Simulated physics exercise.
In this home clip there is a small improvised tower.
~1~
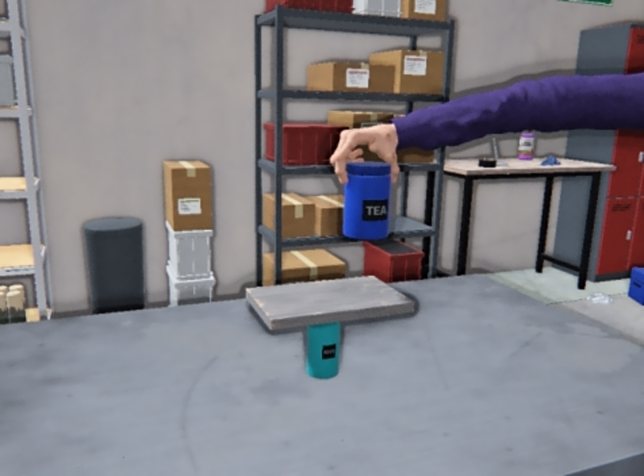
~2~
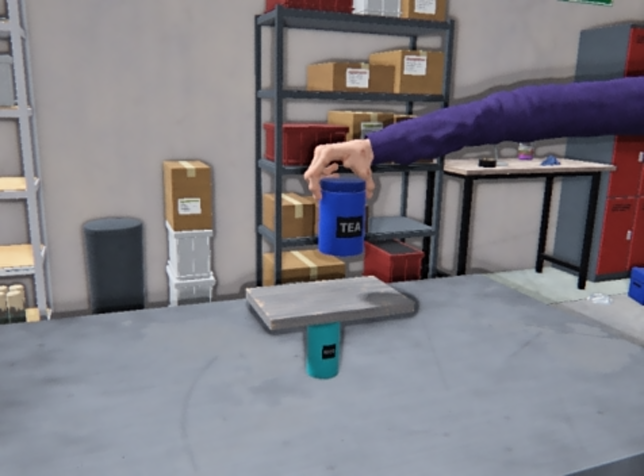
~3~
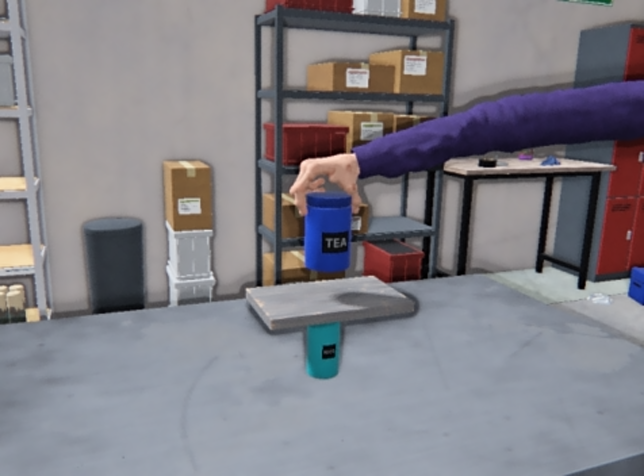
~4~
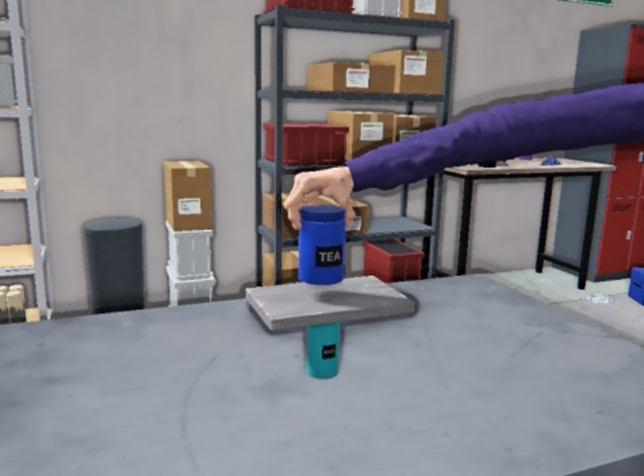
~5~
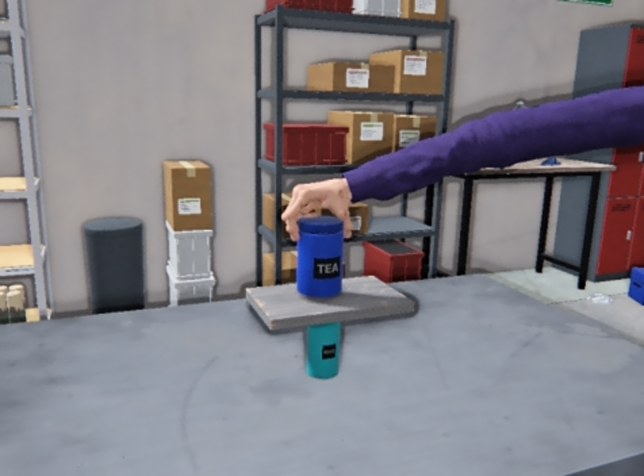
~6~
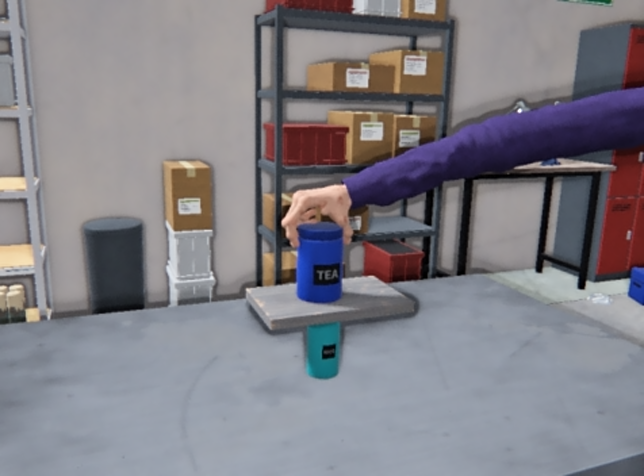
A hand lowers a blue tea jar leftward onto a gray slab above a turquoise jar.
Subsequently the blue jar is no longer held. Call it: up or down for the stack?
Up - it stays standing.
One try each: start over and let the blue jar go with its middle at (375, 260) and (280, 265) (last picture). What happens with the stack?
Result one: The stack falls. Result two: The stack falls.
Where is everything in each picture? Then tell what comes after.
In the first frame, still above its spot; blue jar (367, 200); turquoise jar (324, 340).
In the second frame, still above its spot; blue jar (342, 216); turquoise jar (324, 340).
In the third frame, still above its spot; blue jar (328, 231); turquoise jar (324, 340).
In the fourth frame, still above its spot; blue jar (322, 244); turquoise jar (324, 340).
In the fifth frame, still above its spot; blue jar (320, 255); turquoise jar (324, 340).
In the sixth frame, set down, still held; blue jar (320, 262); turquoise jar (324, 340).
Then, 0.30 s on from there, no change.
Then, 0.70 s on from there, blue jar resting near (320, 262).
In the end, all 3 unmoved. At the end, from the last picture's camera, blue jar near (320, 262). The stack keeps its balance.
